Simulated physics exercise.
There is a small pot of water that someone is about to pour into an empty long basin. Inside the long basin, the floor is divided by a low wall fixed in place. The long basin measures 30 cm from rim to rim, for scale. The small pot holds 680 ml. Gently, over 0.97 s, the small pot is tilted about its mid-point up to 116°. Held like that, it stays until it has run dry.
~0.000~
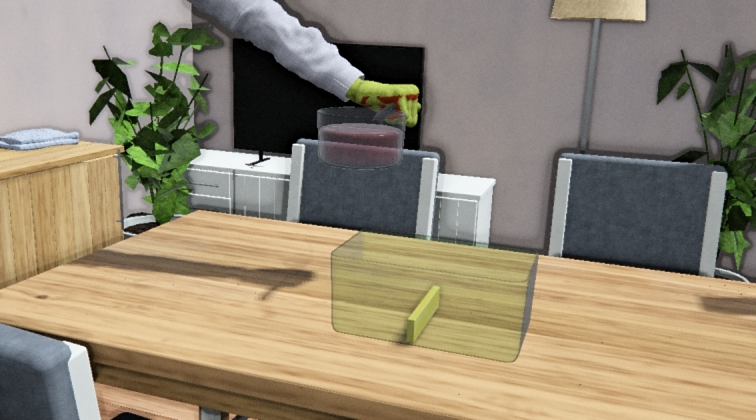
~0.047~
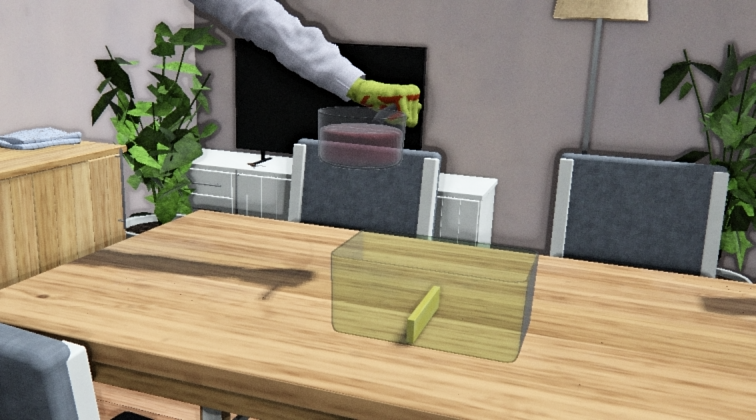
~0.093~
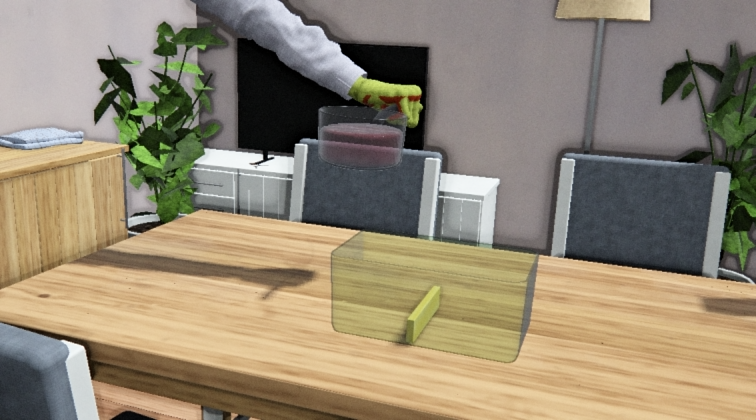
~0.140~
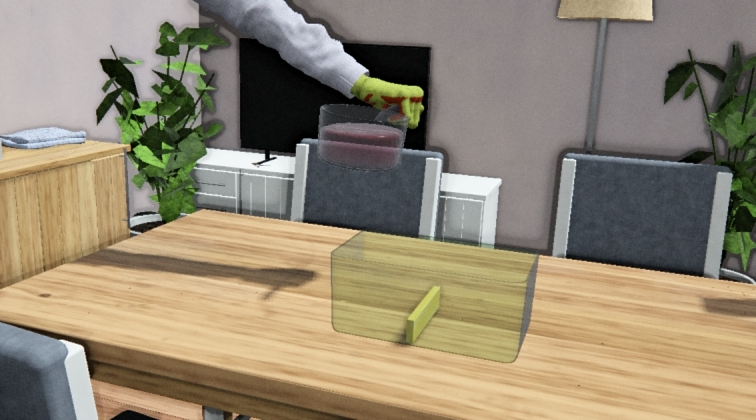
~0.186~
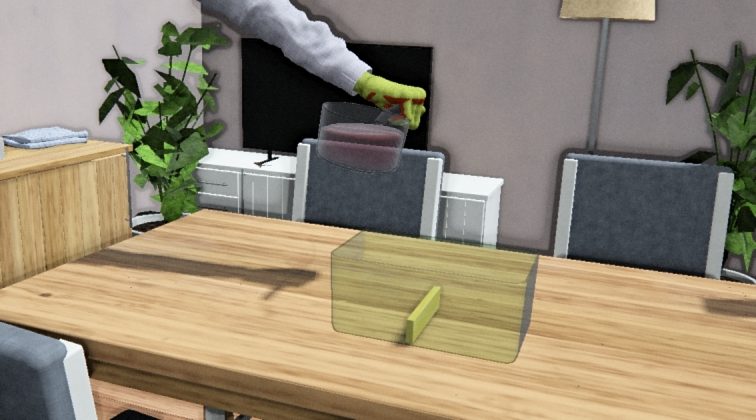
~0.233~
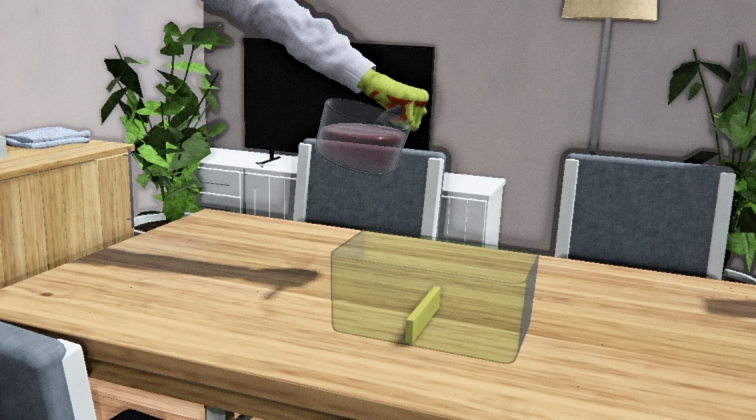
In a room with a wooden table, a gloved hand held a small clear pot of reddish liquid above an empty, see-through yellowish basin and slowly tilted it a little to the right.
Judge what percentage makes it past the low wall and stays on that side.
Some 64 per cent makes it over and stays.
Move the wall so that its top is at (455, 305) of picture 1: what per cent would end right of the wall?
In that case, some 10 percent.
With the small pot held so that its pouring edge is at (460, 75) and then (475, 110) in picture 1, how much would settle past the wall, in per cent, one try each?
Near 80 in a hundred on the first go and near 70 in a hundred on the second.
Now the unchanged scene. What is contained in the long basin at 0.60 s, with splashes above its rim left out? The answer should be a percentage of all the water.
The basin holds roughly 6 in a hundred parts at that moment.
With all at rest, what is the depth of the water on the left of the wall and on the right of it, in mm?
The left side settles near 12 mm and the right side near 18 mm.
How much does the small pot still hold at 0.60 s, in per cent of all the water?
54 %.
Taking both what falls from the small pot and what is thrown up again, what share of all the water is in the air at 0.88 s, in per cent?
Around 12 percent of it is airborne.
After 0.60 s the tilt is 80° and 54 per cent is still to pour, 1 is left of the wall and 5 right of it.
After 0.88 s the tilt is 113° and 7 per cent is still to pour, 18 is left of the wall and 63 right of it.
After 1.16 s the tilt is 116° and 0 per cent is still to pour, 36 is left of the wall and 63 right of it.
After 1.47 s the tilt is 116° and 0 per cent is still to pour, 35 is left of the wall and 64 right of it.
In the end 35 per cent lies left of the wall, 64 right of it and 1 outside.
